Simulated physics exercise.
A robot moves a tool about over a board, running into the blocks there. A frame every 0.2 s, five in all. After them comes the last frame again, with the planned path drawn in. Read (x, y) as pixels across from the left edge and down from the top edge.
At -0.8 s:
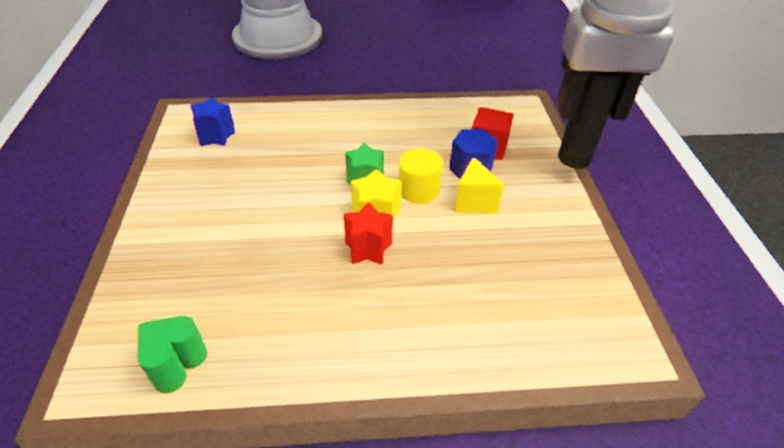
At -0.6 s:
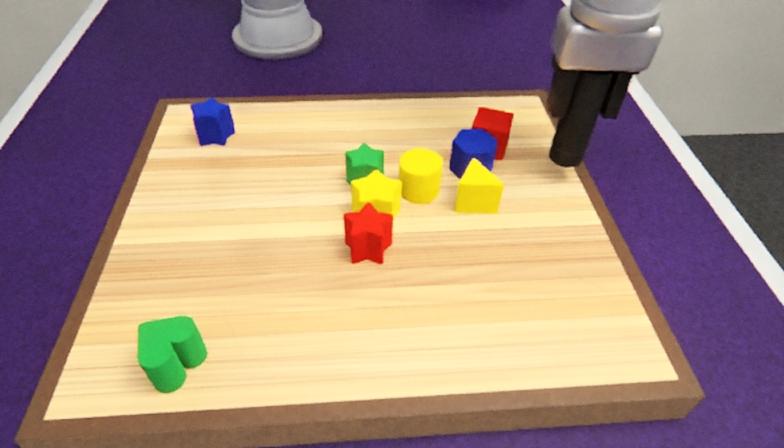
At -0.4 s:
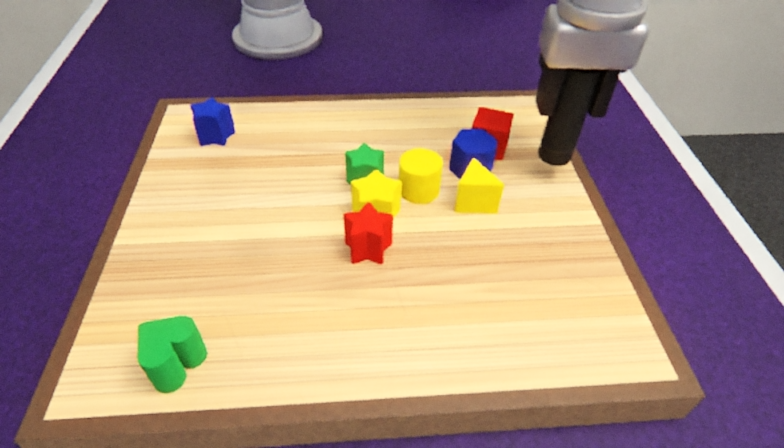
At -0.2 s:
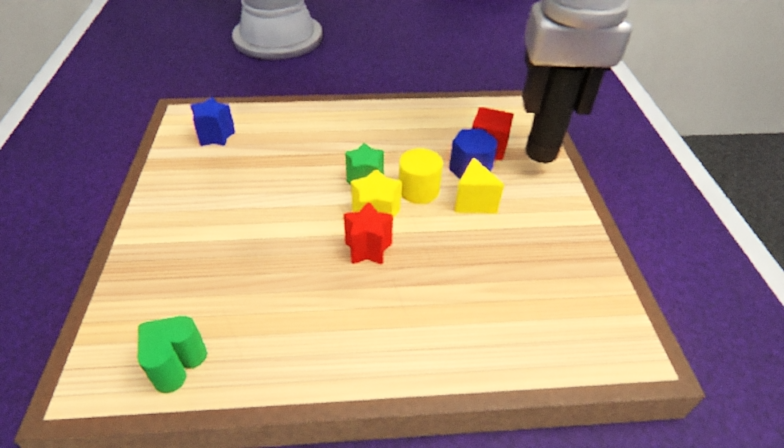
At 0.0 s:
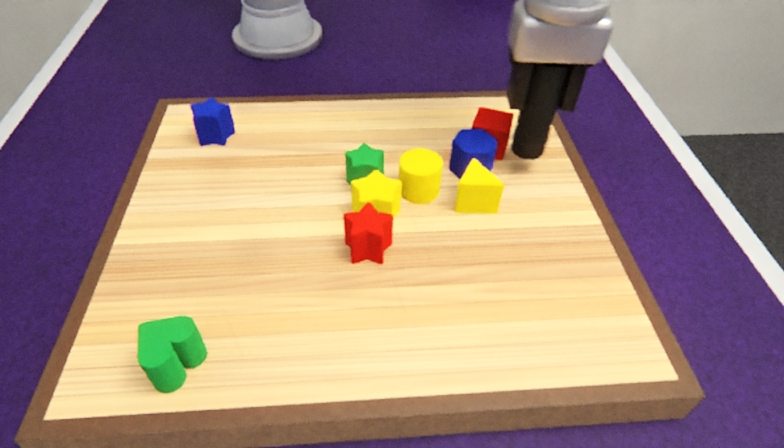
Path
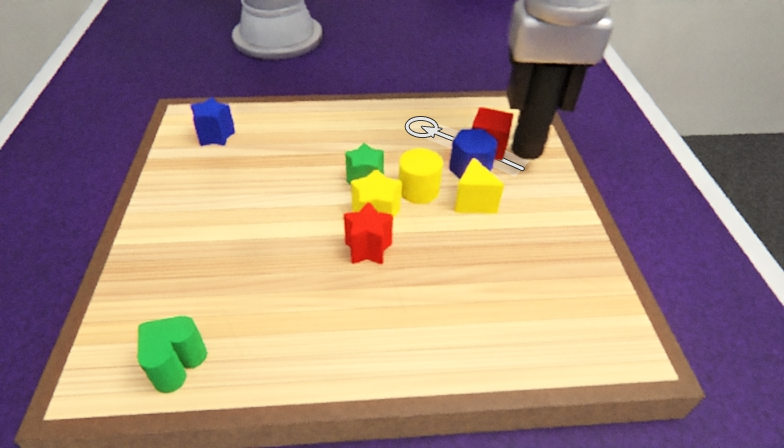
On a wooden board, a robot's black tool moves left toward still, colourful blocks.
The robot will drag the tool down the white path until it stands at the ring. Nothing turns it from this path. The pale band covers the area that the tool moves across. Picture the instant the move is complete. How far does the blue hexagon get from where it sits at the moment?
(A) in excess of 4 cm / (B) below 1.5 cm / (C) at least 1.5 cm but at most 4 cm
The correct letter is B.
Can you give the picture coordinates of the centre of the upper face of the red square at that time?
The answer is (452, 89).
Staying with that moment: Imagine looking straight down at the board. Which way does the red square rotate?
Clockwise.
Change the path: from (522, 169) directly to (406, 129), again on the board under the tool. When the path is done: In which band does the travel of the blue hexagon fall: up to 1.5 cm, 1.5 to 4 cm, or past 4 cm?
Between 1.5 and 4 cm.
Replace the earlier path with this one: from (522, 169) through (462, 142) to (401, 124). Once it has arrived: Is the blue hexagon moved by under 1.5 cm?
I'd say yes.
The drawn path runs from (522, 169) directly to (422, 127).
On the path given first. One third of the way, tool at (491, 135); blue hexagon at (471, 140); red square at (474, 107), turned 40° clockwise.
Two thirds of the way, tool at (456, 121); blue hexagon at (469, 140), turned 20° anticlockwise; red square at (455, 93), turned 85° clockwise.
At the end, tool at (423, 109); blue hexagon at (469, 140), turned 20° anticlockwise; yellow triangle not moved; red square at (452, 89), turned 100° clockwise.
